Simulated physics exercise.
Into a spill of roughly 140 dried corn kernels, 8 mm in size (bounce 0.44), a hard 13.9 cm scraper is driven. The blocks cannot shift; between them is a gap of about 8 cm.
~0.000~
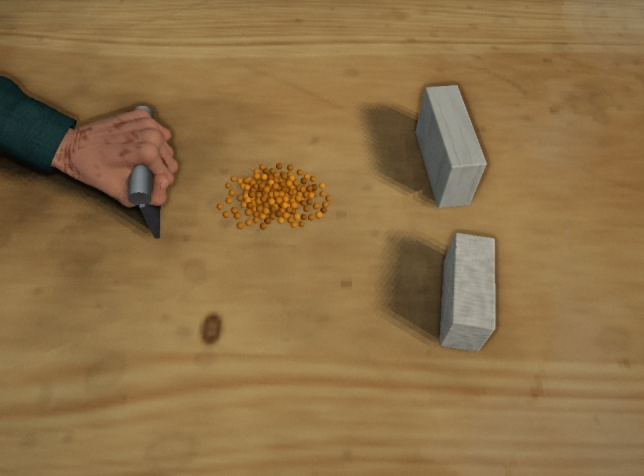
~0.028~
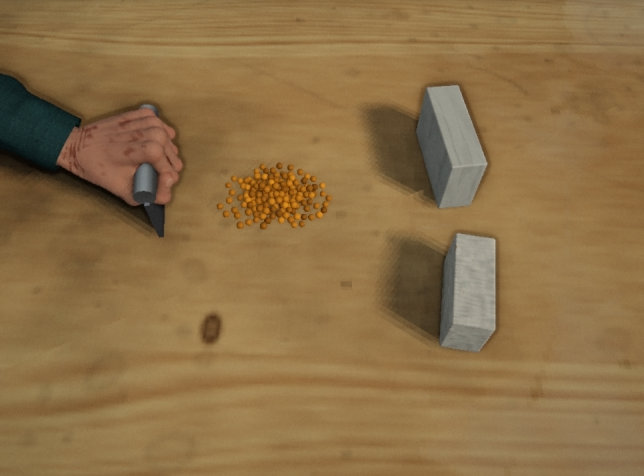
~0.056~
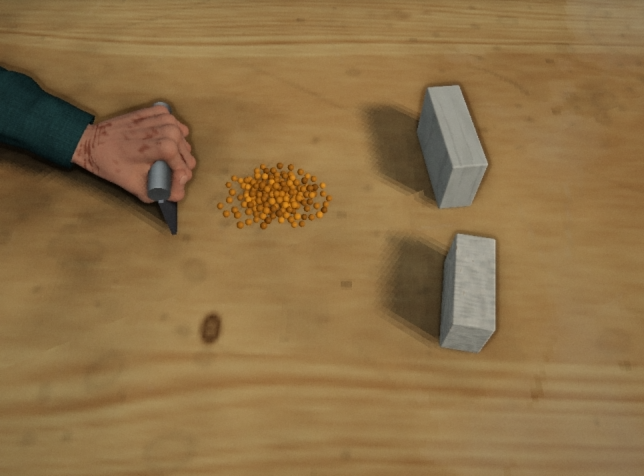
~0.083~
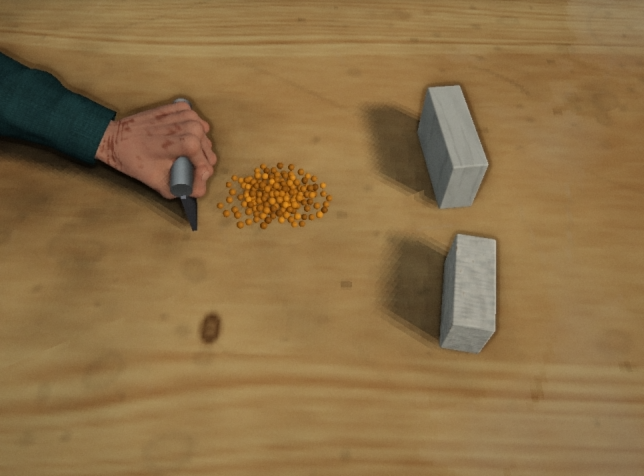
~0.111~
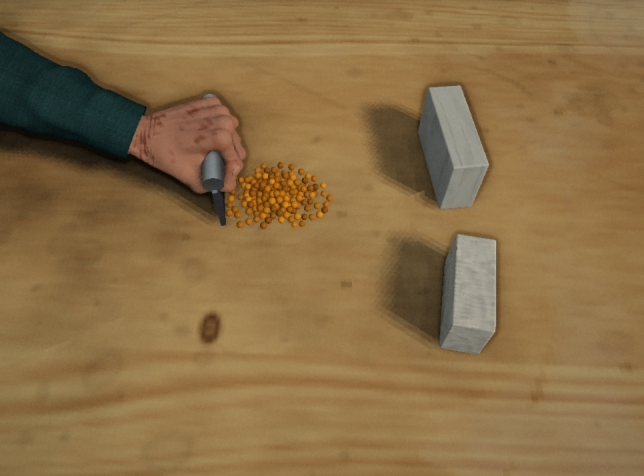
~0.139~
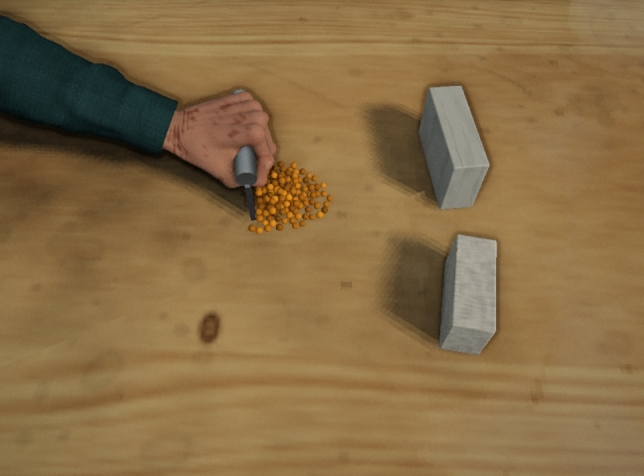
A loose patch of orange dried corn kernels lies near the middle of a pale wooden tabletop with a dark knot, seen from above. At the left, a hand in a dark green sleeve grips a grey scraper, while two grey blocks stand apart on the right, casting shadows. The hand slides the scraper rightward, slowly then faster, and pushes the kernels' left edge inward, as the camera stays still.
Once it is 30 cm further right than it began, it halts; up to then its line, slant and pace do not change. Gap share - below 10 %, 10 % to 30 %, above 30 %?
I expect hardly any to get into the gap.
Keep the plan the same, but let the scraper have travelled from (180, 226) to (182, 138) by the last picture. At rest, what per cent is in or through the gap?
0 %.
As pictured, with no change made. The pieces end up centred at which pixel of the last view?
(416, 180).
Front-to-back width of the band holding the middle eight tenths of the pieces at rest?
It covers around 28 cm.
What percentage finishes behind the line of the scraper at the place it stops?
Close to 25 in a hundred, I'd say.
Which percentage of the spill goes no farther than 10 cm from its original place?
0% or so.
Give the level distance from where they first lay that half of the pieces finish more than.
That works out to about 18 centimetres.
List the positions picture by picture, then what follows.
Scraper from (145, 210) to (148, 126); moved 0.0 cm; pieces shifted so far, 0; middle of the spill at (276, 194); block at (474, 278); block at (454, 124), in the first frame.
Scraper from (150, 209) to (153, 125); moved 0.5 cm; pieces shifted so far, 0; middle of the spill at (276, 194), in the second frame.
Scraper from (164, 206) to (166, 122); moved 2.0 cm; pieces shifted so far, 0; middle of the spill at (276, 194), in the third frame.
Scraper from (186, 202) to (186, 119); moved 4.5 cm; pieces shifted so far, 0; middle of the spill at (276, 194), in the fourth frame.
Scraper from (216, 197) to (213, 114); moved 7.9 cm; pieces shifted so far, 1; middle of the spill at (276, 193), in the fifth frame.
Scraper from (248, 191) to (242, 110); moved 11.5 cm; pieces shifted so far, 89; middle of the spill at (280, 191); block at (475, 281); block at (458, 124). Its speed is about 1.29 m/s, heading 14 degrees away from the viewer, in the sixth frame.
After 0.28 s, scraper 29 cm from its start, spill 22 cm wide; round the far block 5 %, held up before the blocks 95 %.
After 0.42 s, scraper 31 cm from its start, spill 30 cm wide; in or through the gap 5 %, round the far block 15 %, held up before the blocks 80 %.
After 0.54 s, scraper 31 cm from its start, spill 33 cm wide; in or through the gap 5 %, round the far block 15 %, held up before the blocks 80 %.
In the end, at 1.0 s, in or through the gap 5 %, round the near block 0 %, round the far block 15 %, held up before the blocks 80 %.
